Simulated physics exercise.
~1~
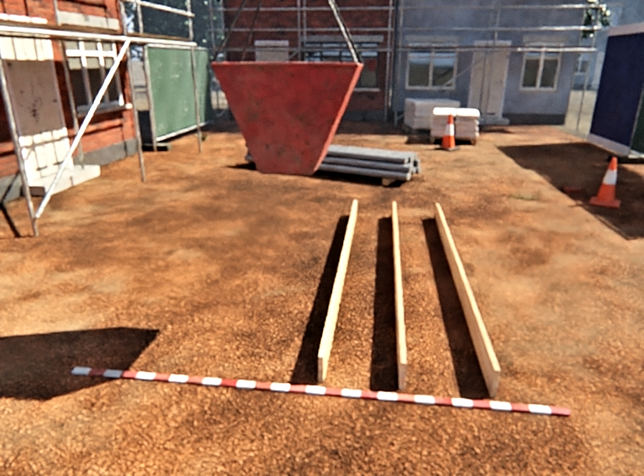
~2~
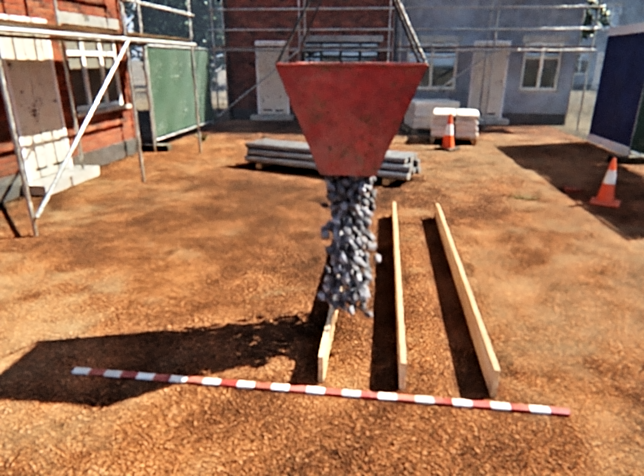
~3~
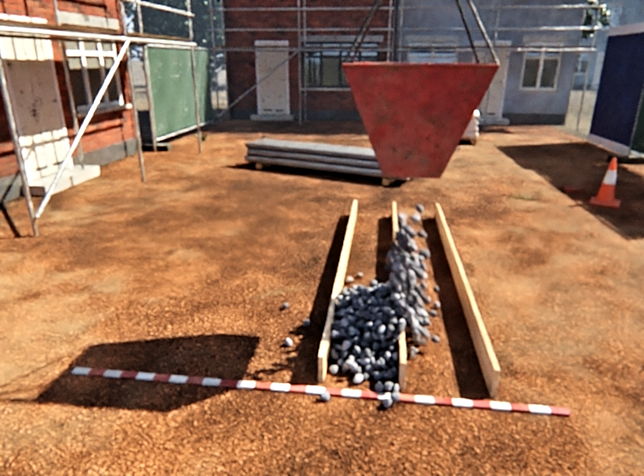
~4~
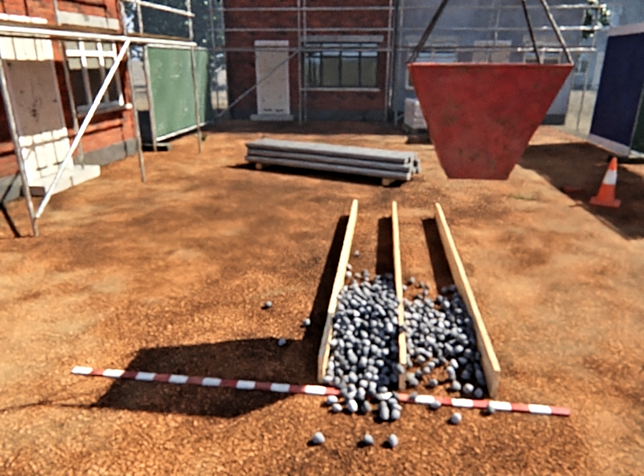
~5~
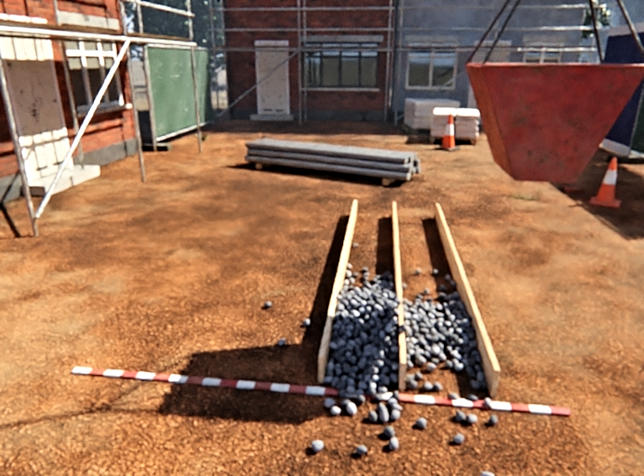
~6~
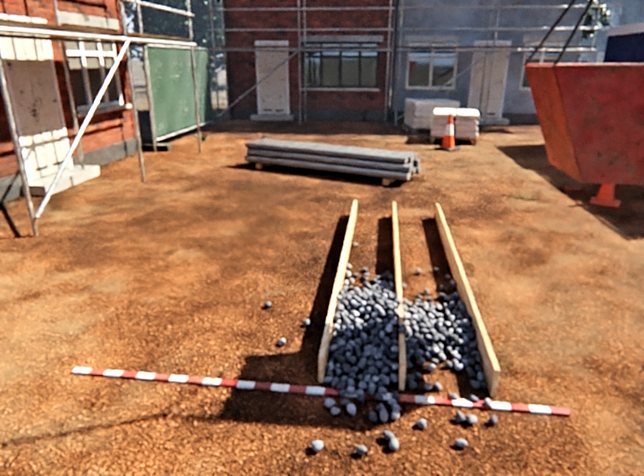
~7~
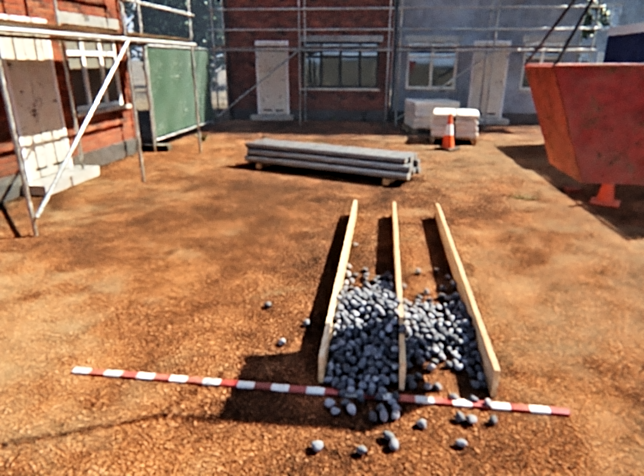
The video shows a red hopper moving rightwards over a building yard, pouring grey rounded stones between three wooden boards. They fill the left bay more than the right, a few scatter past the striped staff, and the emptied hopper stops at the right.
